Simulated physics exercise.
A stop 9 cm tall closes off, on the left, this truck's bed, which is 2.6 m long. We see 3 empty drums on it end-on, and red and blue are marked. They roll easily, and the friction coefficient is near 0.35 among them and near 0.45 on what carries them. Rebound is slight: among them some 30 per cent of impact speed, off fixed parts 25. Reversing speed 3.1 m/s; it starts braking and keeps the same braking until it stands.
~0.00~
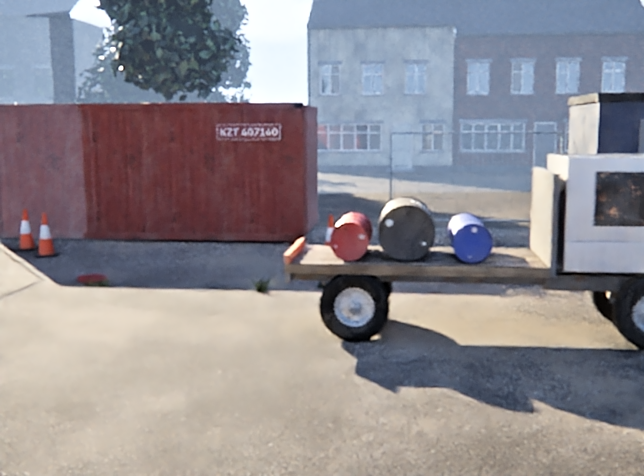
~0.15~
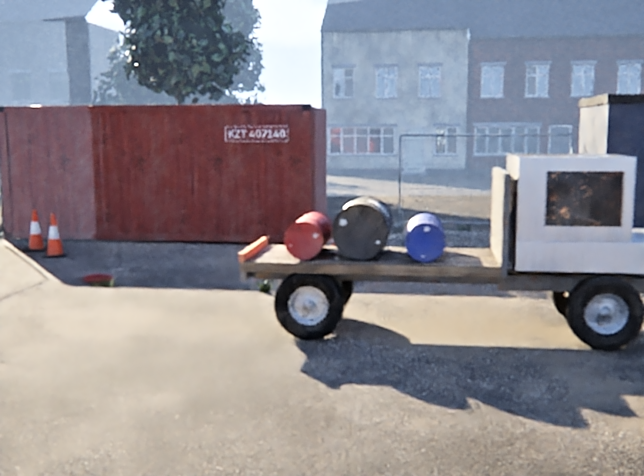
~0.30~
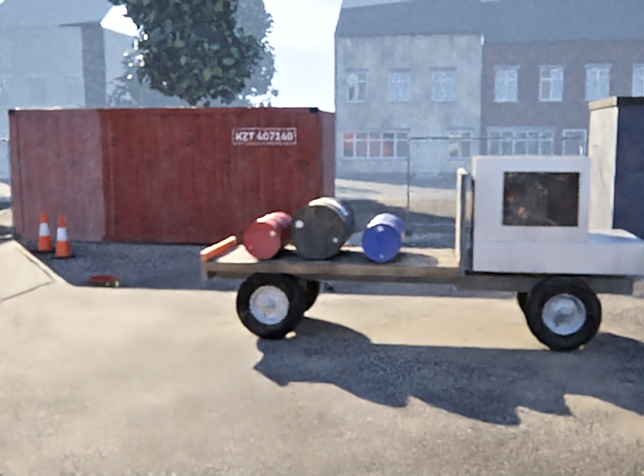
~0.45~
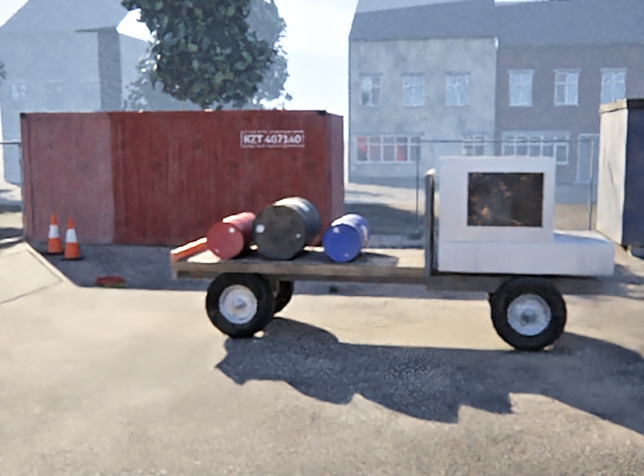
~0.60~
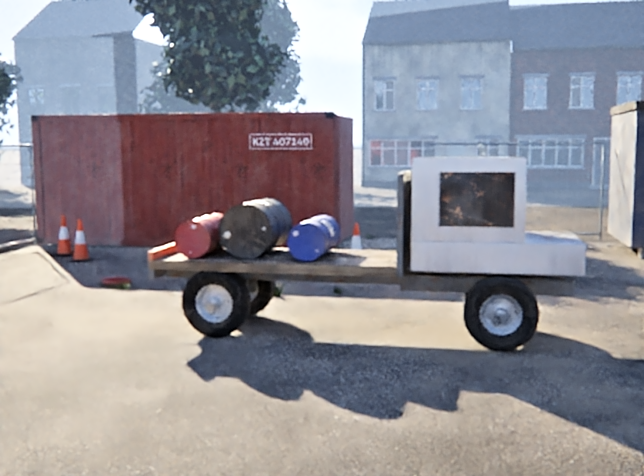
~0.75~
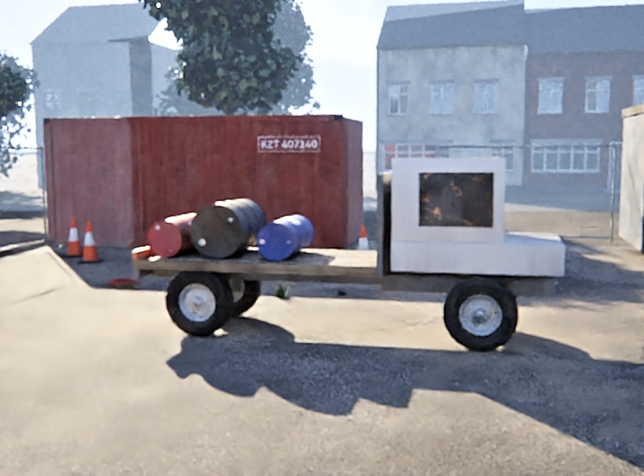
At the start, a flatbed truck with a white cab at its right end backs leftward past a red container, carrying red, dark and blue drums. As it keeps reversing and slows, the three drums shift slightly left along the bed, closing some of the gap to the low bar at its end.
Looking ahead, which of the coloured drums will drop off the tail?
Red: Lost. Blue: Kept.
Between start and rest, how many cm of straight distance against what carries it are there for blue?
The blue one comes to about 10.
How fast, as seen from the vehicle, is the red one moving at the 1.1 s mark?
The speed is close to 0.8 m/s.
By 1.1 s, red is on the bed, 5 cm from the bar, rolling towards it; blue is on the bed, 100 cm from the bar, rolling towards it; 0 over the tail so far.
By 1.3 s, red is going over the tail; blue is on the bed, 80 cm from the bar, rolling towards it; 1 over the tail so far.
Finally (6.1 s), red is over the tail and down; blue is on the bed, 170 cm from the bar; 1 over the tail so far.
